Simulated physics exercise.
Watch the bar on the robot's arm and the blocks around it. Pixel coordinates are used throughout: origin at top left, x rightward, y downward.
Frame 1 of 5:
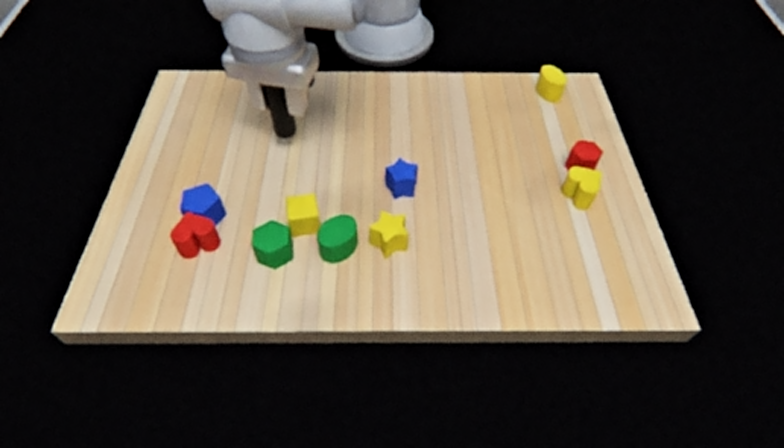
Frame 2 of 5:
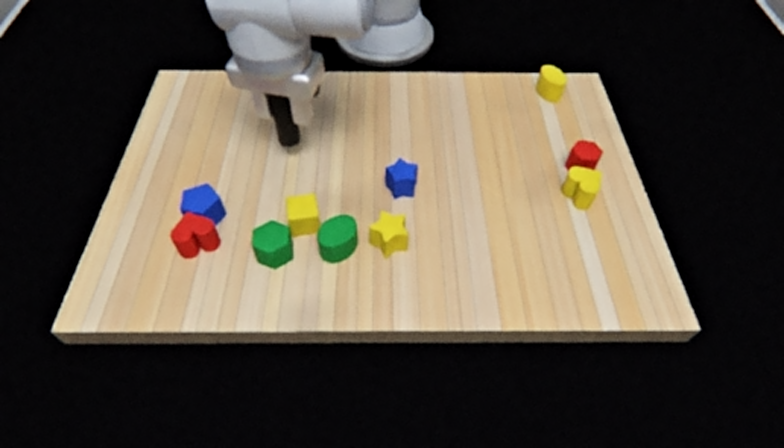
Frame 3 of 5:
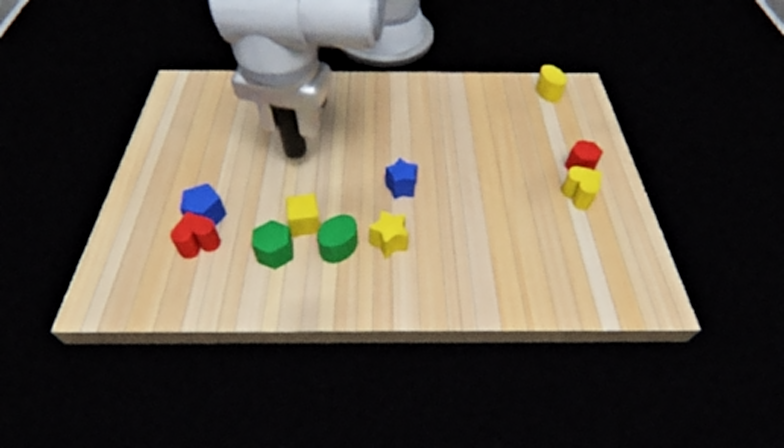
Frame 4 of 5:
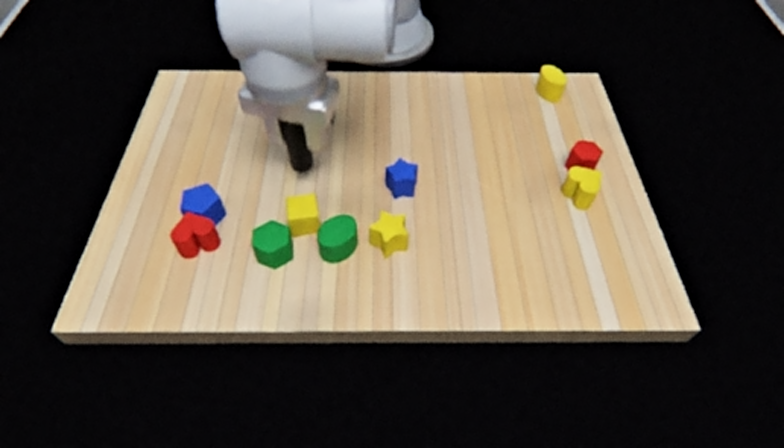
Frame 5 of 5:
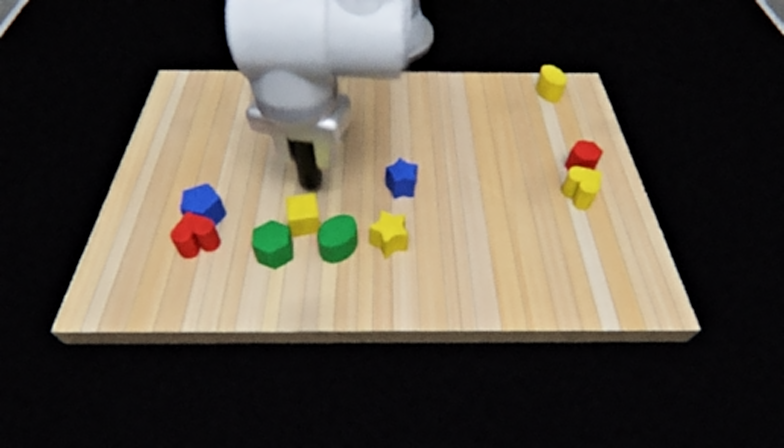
On a wooden board scattered with red, blue, green and yellow blocks, a robot arm moved its dark bar forward and slightly right, nearing the yellow square block, while all the blocks stayed still.
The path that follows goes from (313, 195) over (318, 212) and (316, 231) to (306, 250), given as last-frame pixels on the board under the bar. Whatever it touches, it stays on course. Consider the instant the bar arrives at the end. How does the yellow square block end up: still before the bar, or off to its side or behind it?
Still in front.
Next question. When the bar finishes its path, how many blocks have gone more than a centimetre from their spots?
In total, two blocks get moved by over 1 cm.
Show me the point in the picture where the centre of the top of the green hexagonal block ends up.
My prediction: (238, 255).
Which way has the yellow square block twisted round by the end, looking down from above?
In a top view, it turns clockwise.
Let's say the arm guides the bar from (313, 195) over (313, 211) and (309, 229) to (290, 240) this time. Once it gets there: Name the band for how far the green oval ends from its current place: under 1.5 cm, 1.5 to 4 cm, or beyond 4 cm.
The smallest band: Under 1.5 cm.
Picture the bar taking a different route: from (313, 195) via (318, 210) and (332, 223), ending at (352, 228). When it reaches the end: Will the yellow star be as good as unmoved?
Yes, that is how it ends up.
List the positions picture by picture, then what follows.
In the first picture, tip of the bar (286, 132), middles of tops, green hexagonal block (271, 236), yellow square block (302, 206), green oval (337, 230).
In the second picture, bar (290, 141), nothing pushed.
In the third picture, bar (296, 152), nothing pushed.
In the fourth picture, bar (303, 166), nothing pushed.
In the fifth picture, bar (311, 183), green hexagonal block (271, 236), yellow square block (302, 206), green oval (337, 230).
On the path given first. Halfway along, bar (316, 210); green hexagonal block (264, 240); yellow square block (296, 221), turned 45° clockwise.
At the end, bar (304, 239); green hexagonal block (238, 255); yellow square block (275, 246), turned 85° clockwise; green oval unmoved.
